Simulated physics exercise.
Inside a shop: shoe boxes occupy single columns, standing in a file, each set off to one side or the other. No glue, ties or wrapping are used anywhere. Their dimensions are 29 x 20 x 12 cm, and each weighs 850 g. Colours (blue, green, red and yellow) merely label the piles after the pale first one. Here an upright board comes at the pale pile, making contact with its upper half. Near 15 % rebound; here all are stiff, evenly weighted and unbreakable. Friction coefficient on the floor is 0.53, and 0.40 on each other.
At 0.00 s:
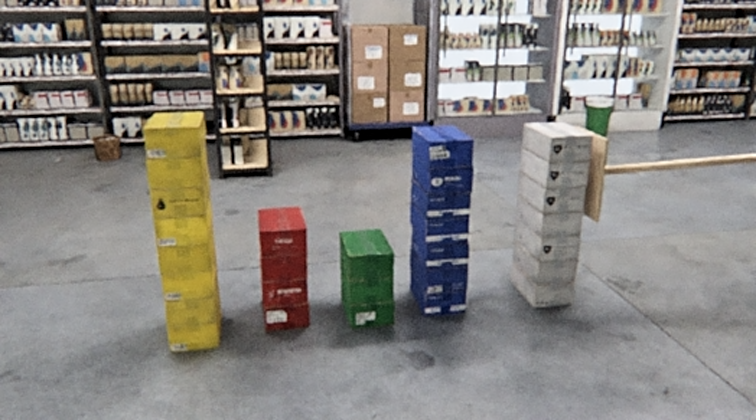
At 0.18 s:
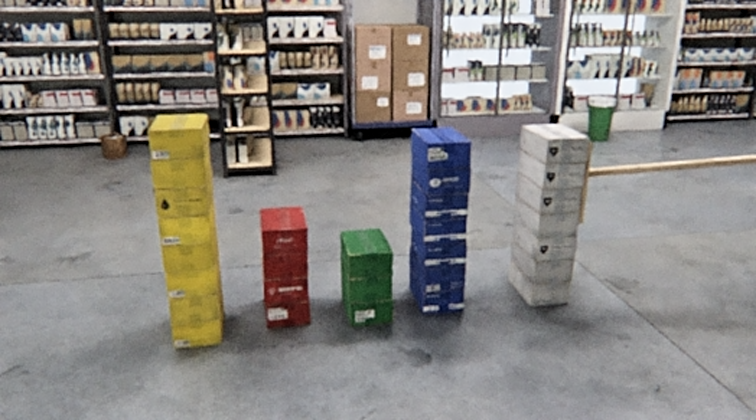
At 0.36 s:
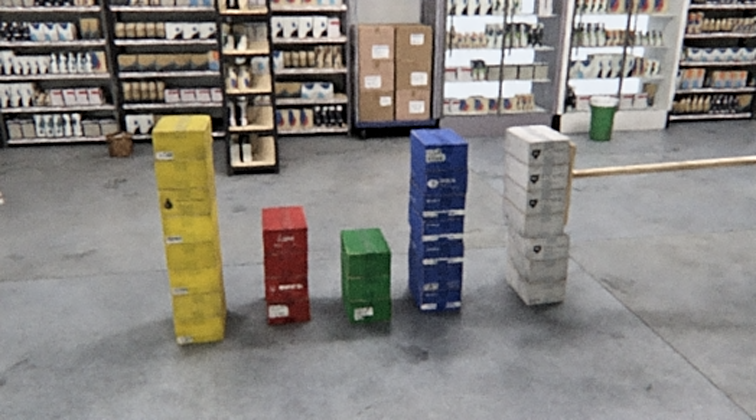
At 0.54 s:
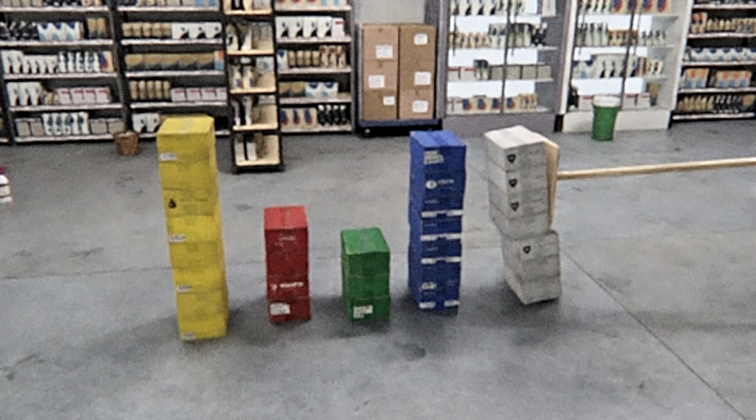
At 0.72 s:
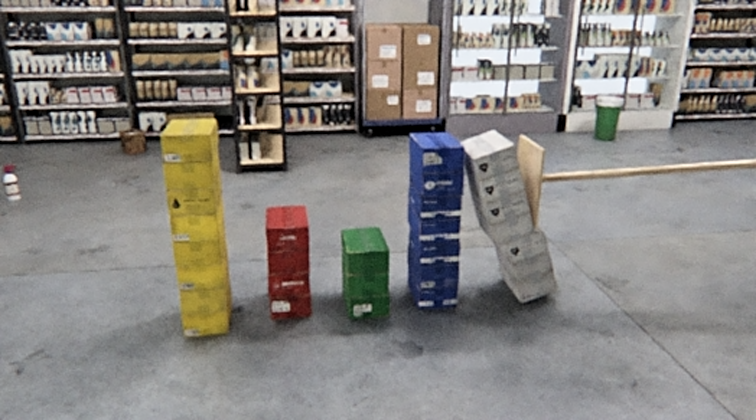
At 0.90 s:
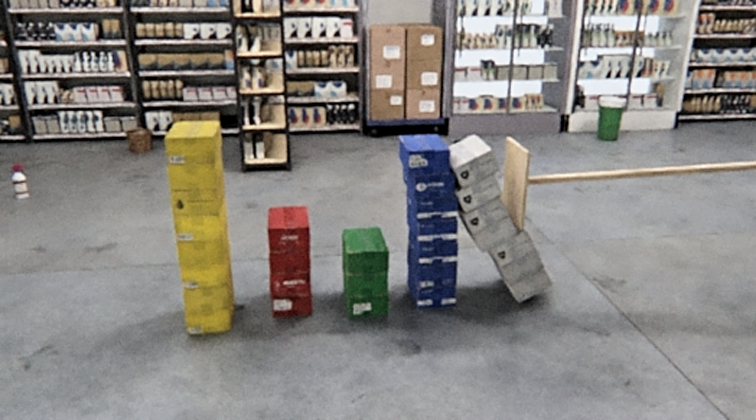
At first, five columns of boxes, yellow, red, green, blue and white, stand apart on a shop floor while a board on a pole nears the white one from the right. The board then pushes its upper part leftward, and the white column bends and leans against the blue one, whose top shifts slightly left.
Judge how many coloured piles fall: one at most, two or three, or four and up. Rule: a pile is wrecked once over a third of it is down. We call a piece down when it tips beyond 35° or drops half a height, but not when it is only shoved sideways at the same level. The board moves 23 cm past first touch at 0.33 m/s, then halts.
One at most.
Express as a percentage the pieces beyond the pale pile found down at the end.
20%.
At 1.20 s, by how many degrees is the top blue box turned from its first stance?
Something like 10°, give or take.
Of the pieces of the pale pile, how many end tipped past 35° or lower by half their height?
In total, 7 of the pale pieces.
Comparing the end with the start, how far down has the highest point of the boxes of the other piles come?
0 cm.
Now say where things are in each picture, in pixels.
In the first frame (we follow the side turned to the camera; the camera moves round a little), board (604, 171) 7 cm short; top green box (366, 242); top red box (284, 243); no other piece has moved.
Board (588, 173) 7 mm short; top blue box (449, 156), in the second frame.
Board (571, 175) 53 mm in; top yellow box (180, 146), in the third frame.
Board (556, 177) 11 cm in, top of the pale pile leaning 9°; top yellow box (183, 147); no other piece has moved, in the fourth frame.
Board (541, 179) 17 cm in, top of the pale pile leaning 18°; top yellow box (187, 149); no other piece has moved, in the fifth frame.
Board (526, 181) 23 cm in, top of the pale pile leaning 26°; top blue box (429, 162) displaced 55 mm; top yellow box (190, 150); 3 stirred so far, in the sixth frame.
Around 1.20 s, 7 of the pale pile down; none of the 22 other boxes down, 7 disturbed; top blue box tipped 9°.
Around 1.50 s, 7 of the pale pile down; 1 of the 22 other boxes down; top blue box tipped 29°, 9 cm lower; top green box displaced 46 mm.
Around 1.84 s, 7 of the pale pile down; 4 of the 22 other boxes down; top blue box on its side; top green box tipped 16°.
Finally (2.4 s), 7 of the pale pile down; 4 of the 22 other boxes down; top blue box on its side; top green box tipped 25°, 42 mm lower. Wrecked, blue. Seen by the last camera, middles, top blue box near (233, 202), top green box near (316, 261).
